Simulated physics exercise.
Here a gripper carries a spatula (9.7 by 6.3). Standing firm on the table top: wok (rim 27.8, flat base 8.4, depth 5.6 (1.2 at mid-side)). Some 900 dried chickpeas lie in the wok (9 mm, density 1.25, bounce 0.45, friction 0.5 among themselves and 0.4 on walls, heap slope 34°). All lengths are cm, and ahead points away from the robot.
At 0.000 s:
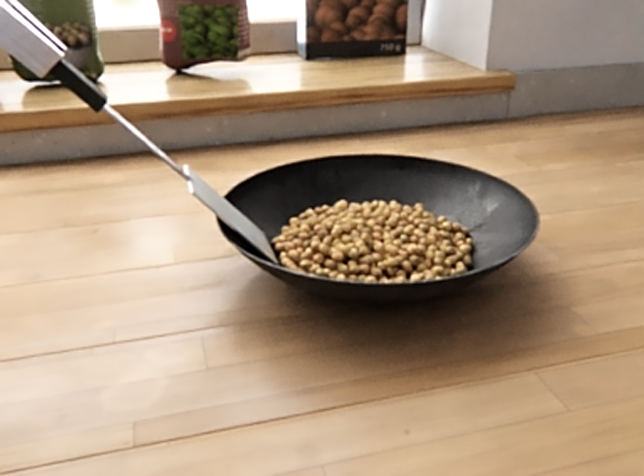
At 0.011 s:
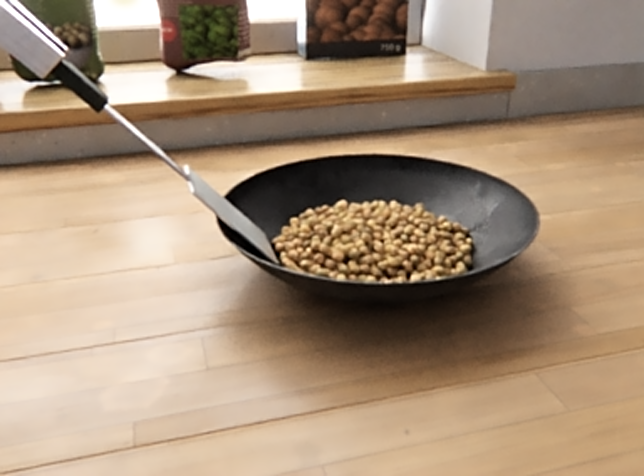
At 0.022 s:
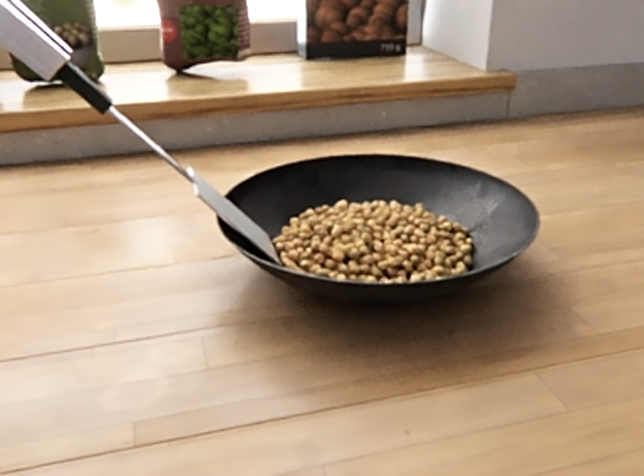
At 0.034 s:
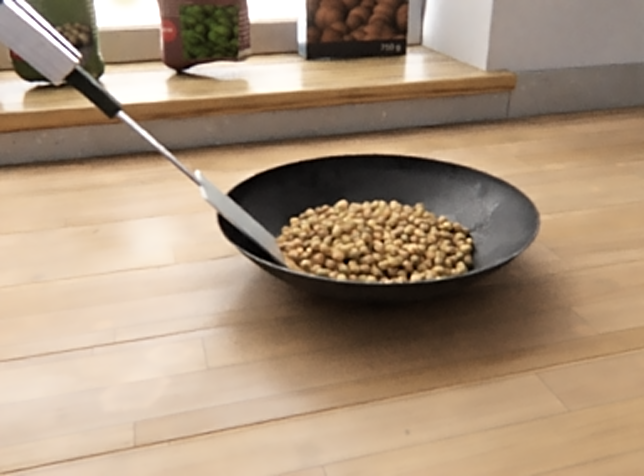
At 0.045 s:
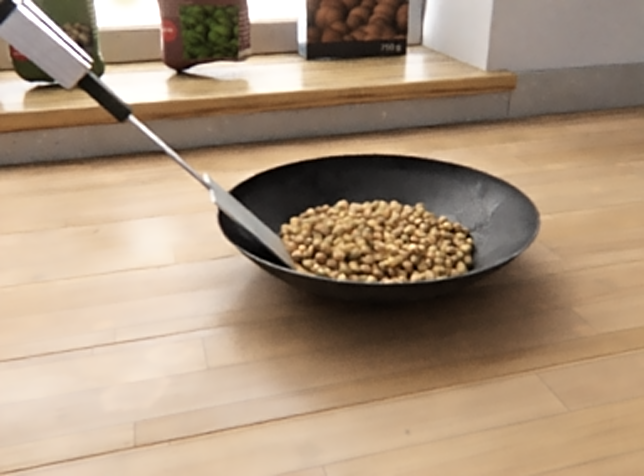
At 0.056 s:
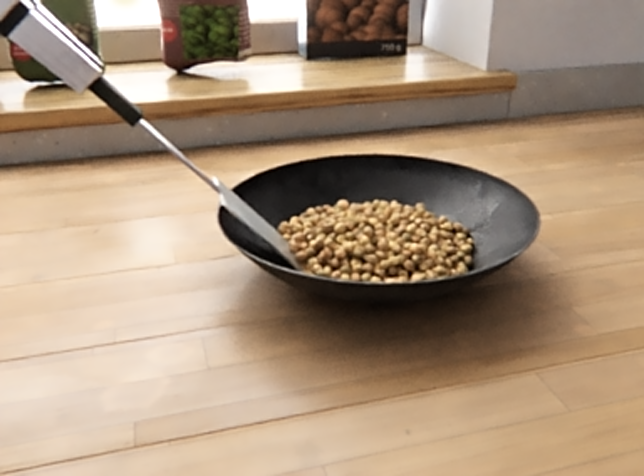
A spatula held by a gripper slid slightly to the right and a touch downward along the left inside of a black wok, nudging up against the heap of chickpeas, which barely shifted.
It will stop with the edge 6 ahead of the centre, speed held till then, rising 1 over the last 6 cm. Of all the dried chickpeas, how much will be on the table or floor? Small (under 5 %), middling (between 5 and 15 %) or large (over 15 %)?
A small share, under 5 %, ends on the table or floor.
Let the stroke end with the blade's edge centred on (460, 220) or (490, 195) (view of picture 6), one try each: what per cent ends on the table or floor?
About 10 and 25 per cent.
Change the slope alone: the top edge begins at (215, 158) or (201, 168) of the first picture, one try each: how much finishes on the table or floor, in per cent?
About 0 and 0 per cent.
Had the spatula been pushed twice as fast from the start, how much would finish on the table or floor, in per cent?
It would be near 10 per cent.
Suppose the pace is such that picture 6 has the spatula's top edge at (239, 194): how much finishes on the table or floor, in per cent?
Some 5 per cent.
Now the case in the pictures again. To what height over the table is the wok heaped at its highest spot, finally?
Roughly 6.5 cm.
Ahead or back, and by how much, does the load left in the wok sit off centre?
Roughly 4.5 cm ahead.
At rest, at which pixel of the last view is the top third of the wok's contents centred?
Near (461, 209).
By 0.13 s, sloping 49°, highest piece 5 above the table; 900 in the wok.
By 0.21 s, sloping 49°, highest piece 5 above the table; 900 in the wok.
By 0.45 s, sloping 49°, highest piece 6 above the table; 900 in the wok.
By 1.50 s, sloping 49°, highest piece 6 above the table; 900 in the wok.
Final count, 900 in the wok. That is 0 % on the table or floor.
